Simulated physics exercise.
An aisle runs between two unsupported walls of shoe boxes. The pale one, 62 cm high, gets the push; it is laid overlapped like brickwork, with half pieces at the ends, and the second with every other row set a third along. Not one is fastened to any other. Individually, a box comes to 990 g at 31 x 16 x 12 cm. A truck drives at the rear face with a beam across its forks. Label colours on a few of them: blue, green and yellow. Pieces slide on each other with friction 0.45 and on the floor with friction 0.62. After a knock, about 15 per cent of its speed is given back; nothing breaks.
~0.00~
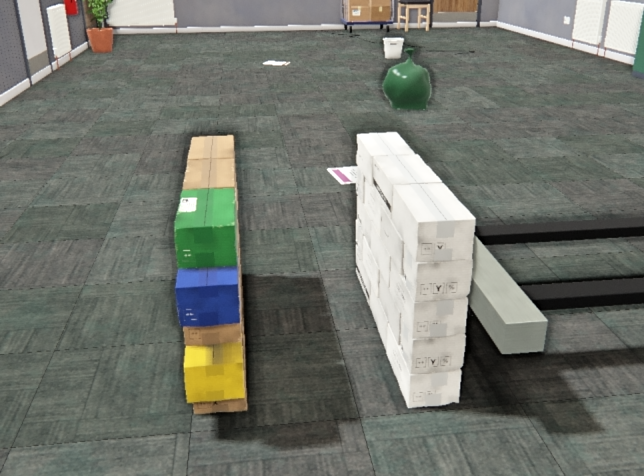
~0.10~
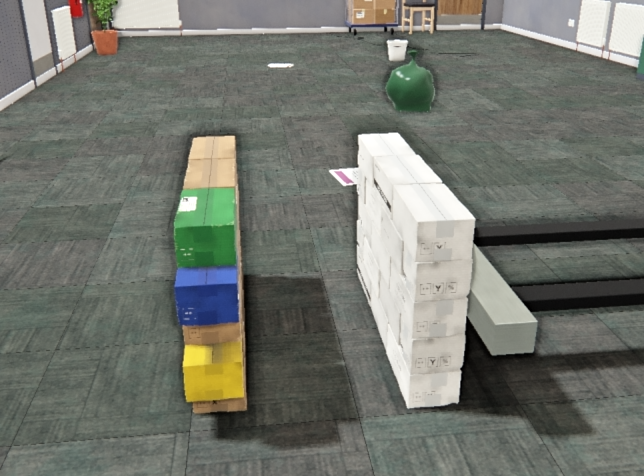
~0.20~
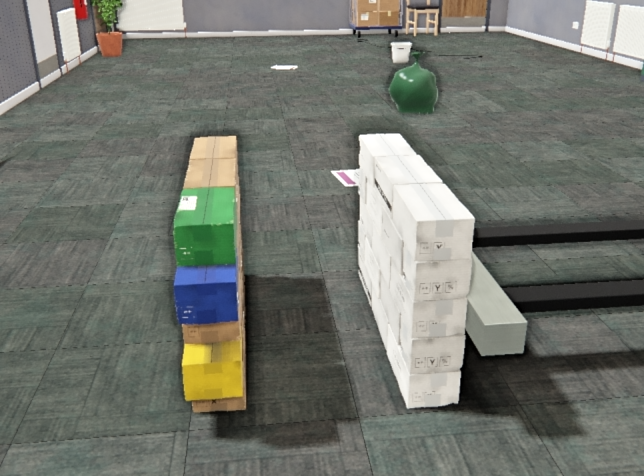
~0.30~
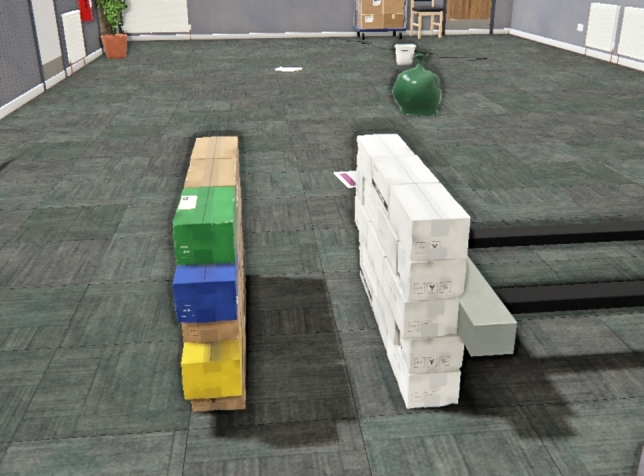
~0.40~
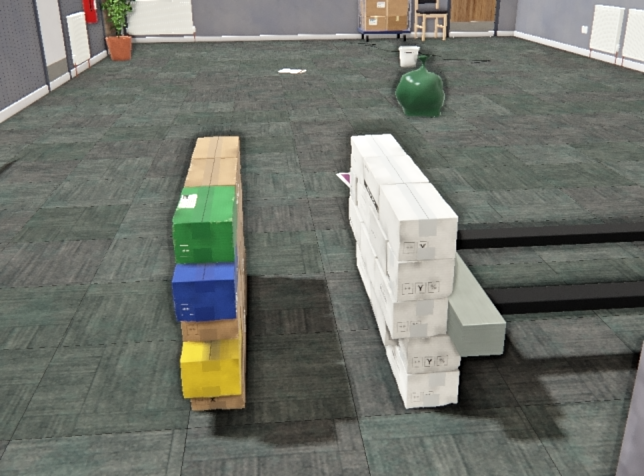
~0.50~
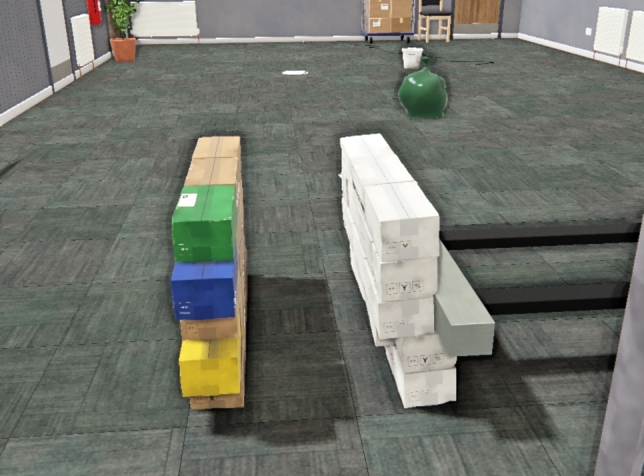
At first, a grey beam sits just to the right of a white wall of boxes, across an aisle from a brown wall with green, blue and yellow boxes. The beam moves left against the white wall, then pushes its upper and middle rows leftward, leaving the bottom box jutting out, while the coloured boxes stay nearly still.
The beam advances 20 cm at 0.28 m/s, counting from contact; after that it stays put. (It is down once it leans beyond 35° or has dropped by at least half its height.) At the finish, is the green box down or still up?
It is still up.
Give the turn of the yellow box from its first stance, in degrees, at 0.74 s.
Rotation: Approx. 0°.
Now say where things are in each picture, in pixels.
In the first picture (places mark the middle of the side facing us; the camera moves round a little), beam (522, 338) 6 cm from the wall; green box (206, 247); yellow box (214, 383); blue box (209, 306); the rest undisturbed.
In the second picture, beam (511, 339) 34 mm from the wall; green box (205, 246).
In the third picture, beam (501, 339) 6 mm from the wall; green box (205, 245).
In the fourth picture, beam (490, 340) 22 mm in; green box (204, 244).
In the fifth picture, beam (480, 340) 50 mm in; green box (204, 243).
In the sixth picture, beam (468, 340) 8 cm in; green box (203, 241); blue box (204, 300); yellow box (210, 378); the rest undisturbed.
After 0.74 s, 0 of the pale wall down; none of the 15 boxes of the second wall down; green box unmoved.
After 1.04 s, 11 of the pale wall down; none of the 15 boxes of the second wall down; green box unmoved.
After 1.36 s, 13 of the pale wall down; none of the 15 boxes of the second wall down, 12 disturbed; green box leaning 6°; blue box leaning 6°.
At rest (2.4 s), 13 of the pale wall down; none of the 15 boxes of the second wall down, 12 disturbed; green box shifted 30 mm; blue box shifted 58 mm; yellow box shifted 16 mm. As the last picture would show them, middles, green box near (197, 222), blue box near (187, 275).
